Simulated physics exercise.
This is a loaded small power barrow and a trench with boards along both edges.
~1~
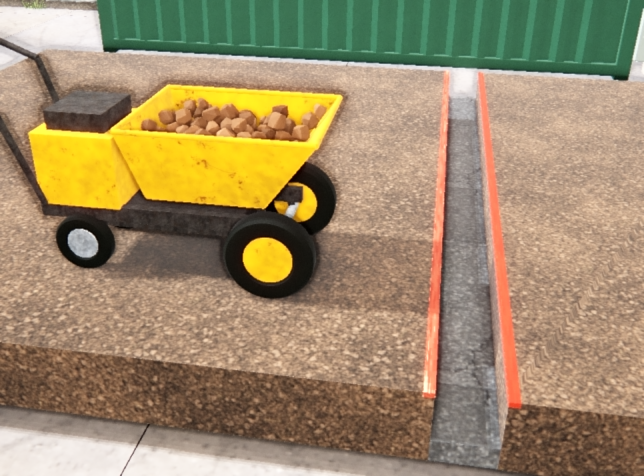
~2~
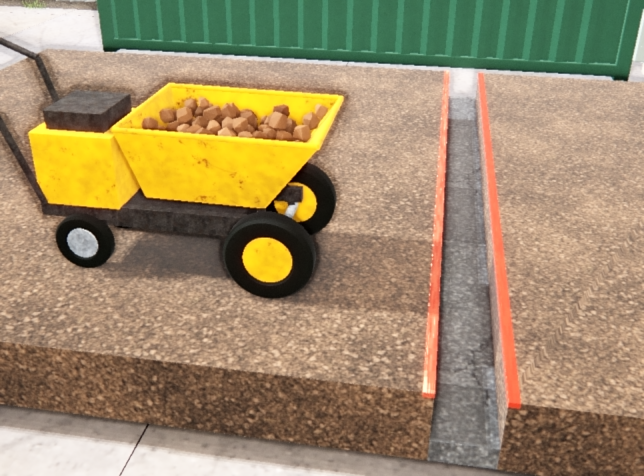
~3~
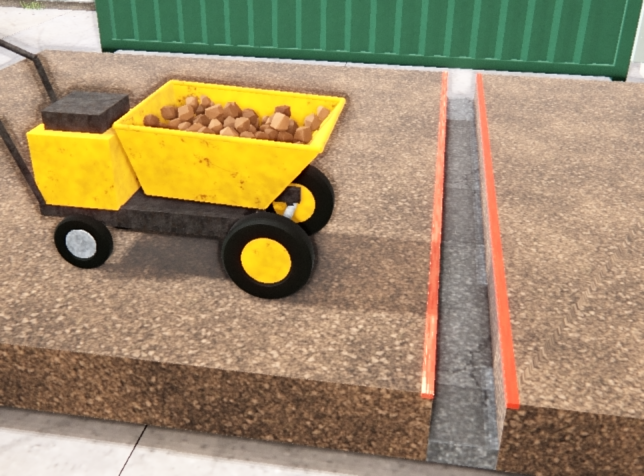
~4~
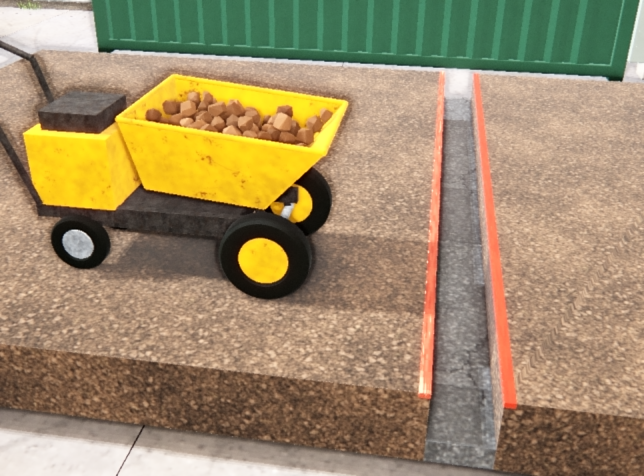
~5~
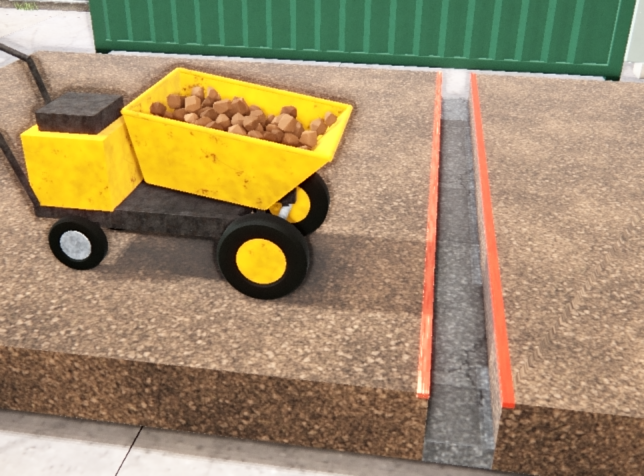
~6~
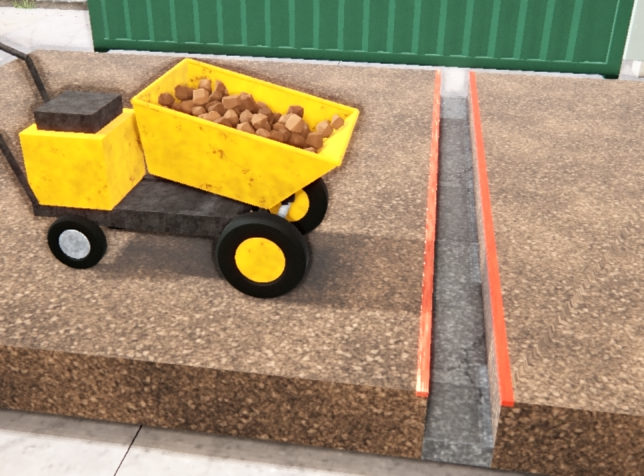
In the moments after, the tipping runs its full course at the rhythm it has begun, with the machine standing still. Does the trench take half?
The trench takes over half.
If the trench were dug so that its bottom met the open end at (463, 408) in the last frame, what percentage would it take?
Roughly 50 in a hundred.
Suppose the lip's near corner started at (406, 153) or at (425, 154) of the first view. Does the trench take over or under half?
The first try: The smaller part. The second: Not half.
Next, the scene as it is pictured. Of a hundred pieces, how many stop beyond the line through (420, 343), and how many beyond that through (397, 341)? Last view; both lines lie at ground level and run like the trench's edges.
The first gives 70 %, the second 90 %.
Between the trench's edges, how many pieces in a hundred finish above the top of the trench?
Near 10 %.
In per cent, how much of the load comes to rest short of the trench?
Near 25 %.
Shortly afterwards, skip tipped well over; the whole lot in the skip.
Next, skip tipped steeply; all but a few in the skip; a little short of the trench; only a few in or heaped over the trench; only a few falling.
Some moments later, skip tipped right over; near a quarter in the skip; near a quarter short of the trench; near half in or heaped over the trench; only a few beyond it.
In the end, skip tipped right over; a little in the skip; near a quarter short of the trench; near two thirds in or heaped over the trench; only a few beyond it.
